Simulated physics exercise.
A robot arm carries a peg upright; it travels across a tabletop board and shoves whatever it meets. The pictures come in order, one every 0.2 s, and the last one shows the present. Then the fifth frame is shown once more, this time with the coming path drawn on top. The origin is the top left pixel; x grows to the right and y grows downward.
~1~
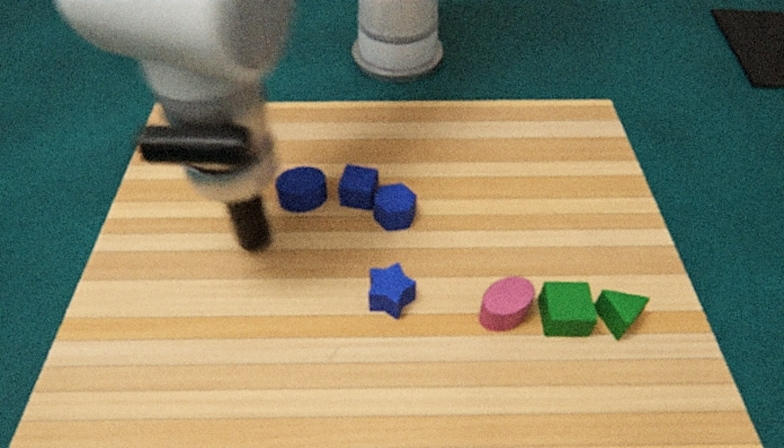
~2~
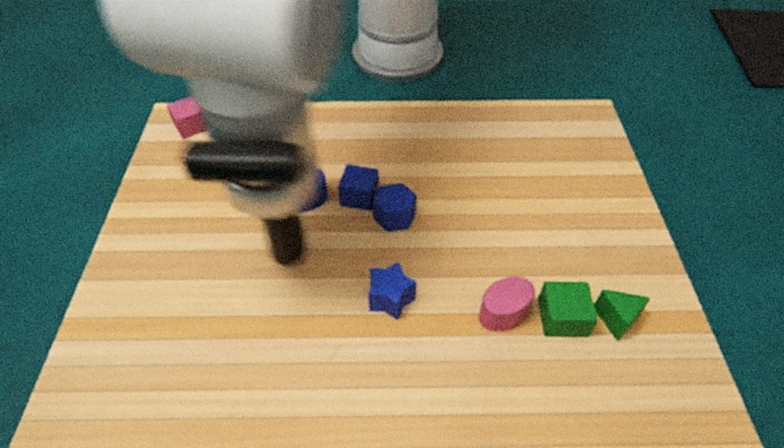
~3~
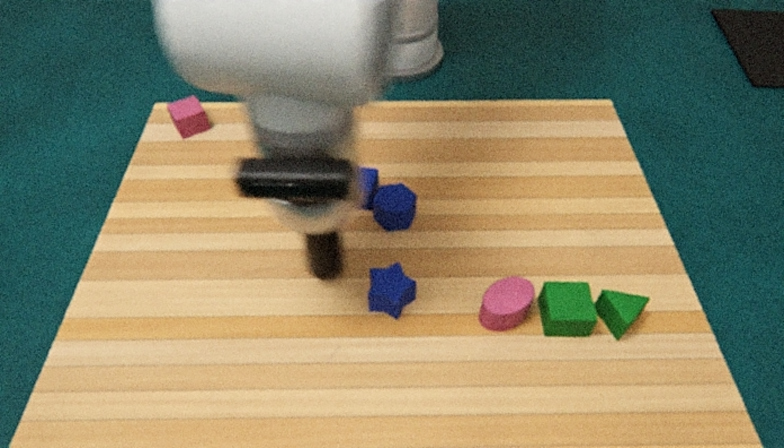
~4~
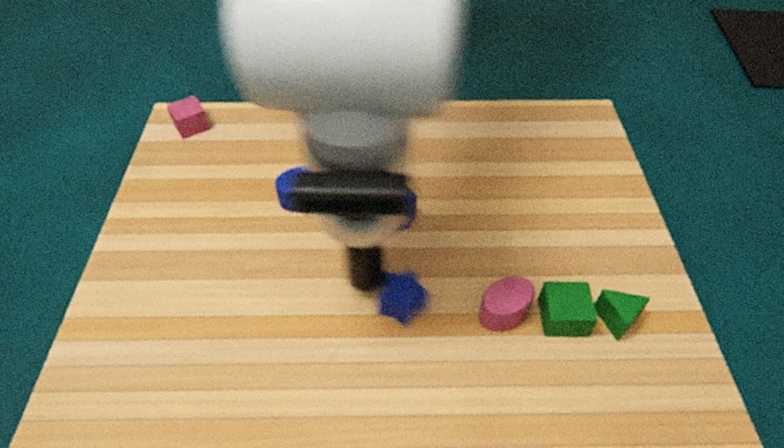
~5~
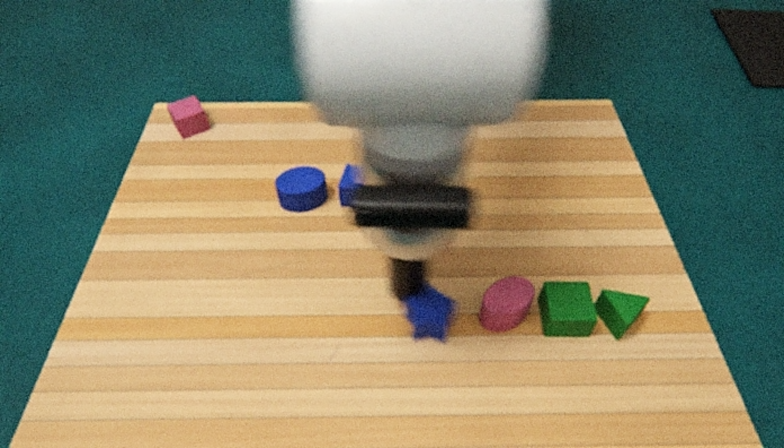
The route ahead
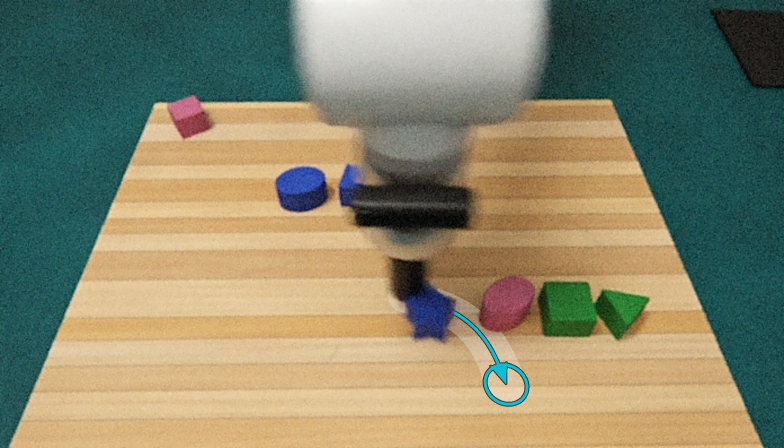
A robotic arm swept its dark peg rightward across a striped wooden board, past several blue blocks, then pushed the blue star to the right and slightly nearer, toward the pink oval.
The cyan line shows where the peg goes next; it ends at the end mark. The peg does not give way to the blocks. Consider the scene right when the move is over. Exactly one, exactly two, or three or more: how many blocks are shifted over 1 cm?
When the path ends, I think you'll find two blocks out of place by more than 1 cm.
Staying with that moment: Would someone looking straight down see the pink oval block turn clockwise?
No - that is not the case.
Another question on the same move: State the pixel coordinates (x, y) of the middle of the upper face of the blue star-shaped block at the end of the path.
I expect it at (469, 370).
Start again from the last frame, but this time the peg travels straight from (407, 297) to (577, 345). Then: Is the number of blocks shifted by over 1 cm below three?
Short answer: No.
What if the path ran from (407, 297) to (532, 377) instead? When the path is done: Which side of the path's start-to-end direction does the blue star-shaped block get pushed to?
With start-to-end as forward, it shifts right.
Drawn move, from (407, 297) through (450, 311) and (485, 341) to (506, 384).
What follows on the original path. One third of the way, peg at (452, 301); blue star-shaped block at (458, 326), turned 30° clockwise.
Two thirds of the way, peg at (489, 332); blue star-shaped block at (469, 353), turned 70° clockwise; pink oval block at (524, 300), turned 40° anticlockwise.
At the end, peg at (509, 376); blue star-shaped block at (469, 370), turned 115° clockwise; pink oval block at (524, 300), turned 40° anticlockwise; green square still.
